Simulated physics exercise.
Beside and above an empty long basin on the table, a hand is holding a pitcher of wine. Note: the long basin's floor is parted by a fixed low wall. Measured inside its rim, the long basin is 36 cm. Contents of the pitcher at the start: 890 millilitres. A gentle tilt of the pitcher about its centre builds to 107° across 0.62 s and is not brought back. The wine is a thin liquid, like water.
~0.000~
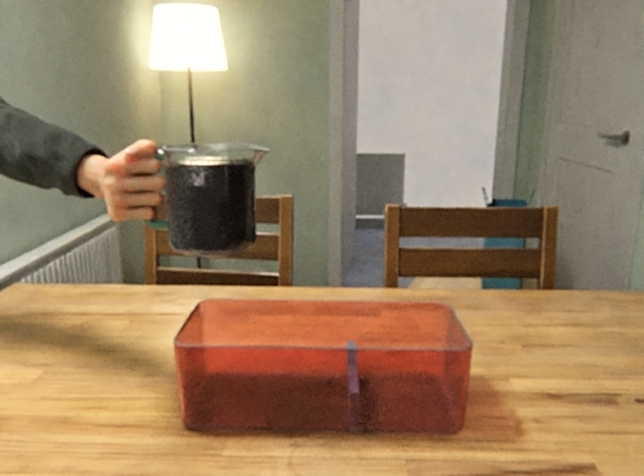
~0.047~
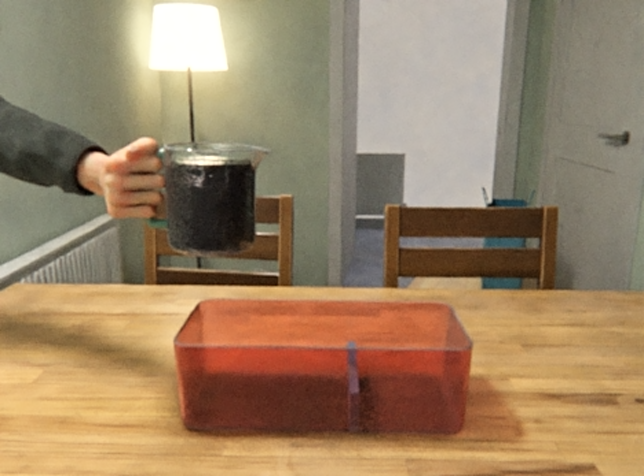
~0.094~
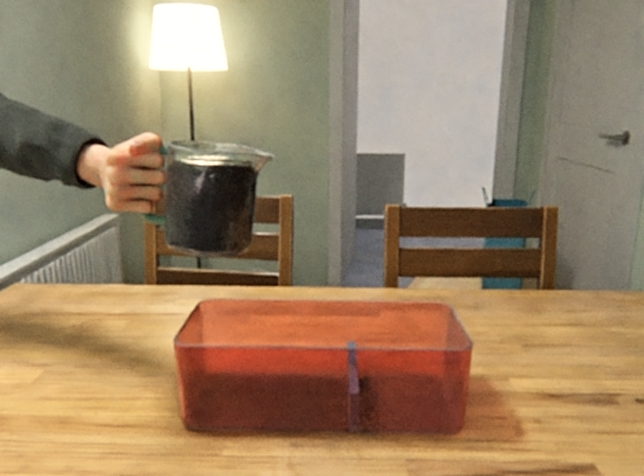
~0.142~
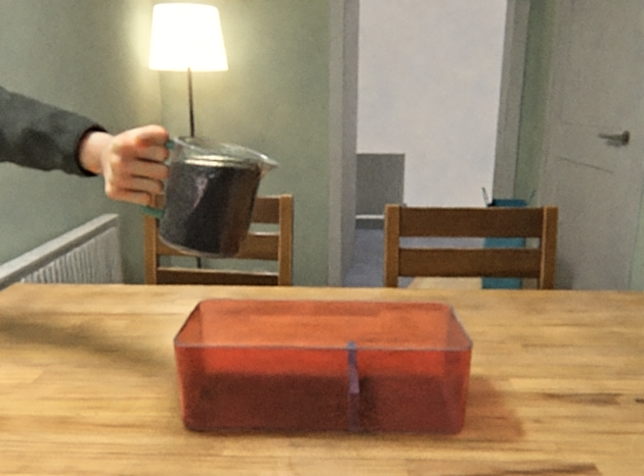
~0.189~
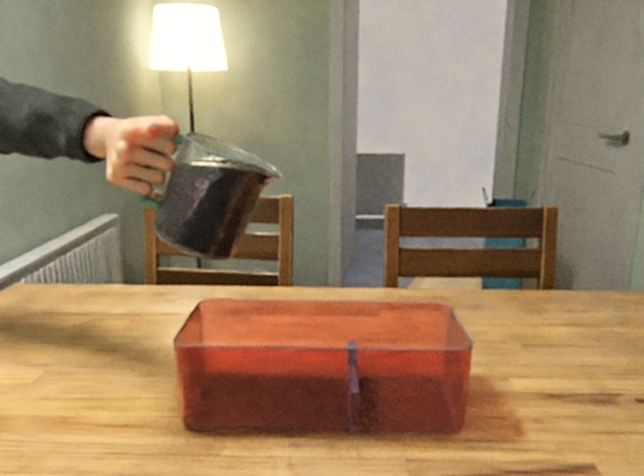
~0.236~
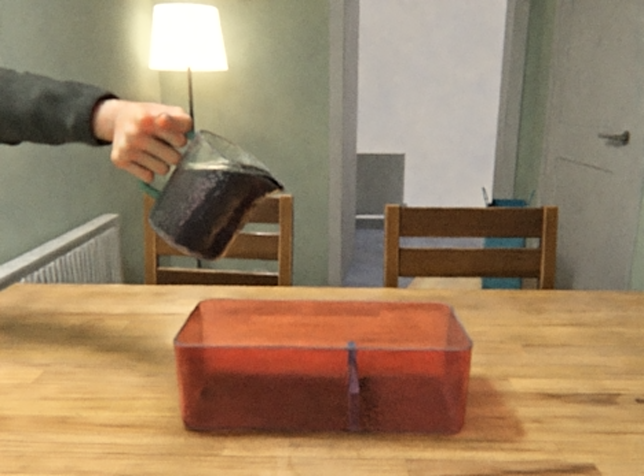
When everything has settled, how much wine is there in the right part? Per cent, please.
4 out of 100.
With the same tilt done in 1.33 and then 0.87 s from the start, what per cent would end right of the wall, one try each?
Around 10 per cent first, around 5 per cent next.
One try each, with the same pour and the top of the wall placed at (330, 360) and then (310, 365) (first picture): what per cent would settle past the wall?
It comes to 35 per cent, and then 75 per cent.
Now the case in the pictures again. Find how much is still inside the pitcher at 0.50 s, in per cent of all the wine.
58 %.
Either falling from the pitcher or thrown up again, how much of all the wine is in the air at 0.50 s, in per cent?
Around 28 in a hundred.
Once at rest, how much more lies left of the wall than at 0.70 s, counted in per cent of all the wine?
Around 26 in a hundred.
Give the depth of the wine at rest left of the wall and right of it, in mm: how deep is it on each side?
Left part: About 26 mm; right part: About 2 mm.
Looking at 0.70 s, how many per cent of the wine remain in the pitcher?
About 14 per cent.
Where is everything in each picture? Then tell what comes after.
Tilt 0°; pouring edge (270, 149); surface from (170, 162) to (255, 163); the long basin's rim runs from (187, 321) to (461, 325); the wall's top is at (353, 366), in the first frame.
Tilt 2°; pouring edge (271, 150); surface from (170, 161) to (255, 163), in the second frame.
Tilt 6°; pouring edge (274, 155); surface from (173, 159) to (258, 165), in the third frame.
Tilt 13°; pouring edge (279, 164); surface from (177, 161) to (264, 167), in the fourth frame.
Tilt 23°; pouring edge (284, 176); surface from (173, 180) to (268, 170), in the fifth frame.
Tilt 34°; pouring edge (287, 191); surface from (165, 188) to (282, 181); 1 per cent is over the edge, in the sixth frame.
Then, 0.50 s in, the tilt is 98° and 57 per cent is still to pour, 14 is left of the wall and 1 right of it.
Then, 0.70 s in, the tilt is 107° and 15 per cent is still to pour, 63 is left of the wall and 2 right of it.
Then, 0.90 s in, the tilt is 107° and 3 per cent is still to pour, 80 is left of the wall and 3 right of it.
Then, 1.12 s in, the tilt is 107° and 0 per cent is still to pour, 88 is left of the wall and 4 right of it.
Finally, 88 per cent lies left of the wall, 4 right of it and 7 outside.
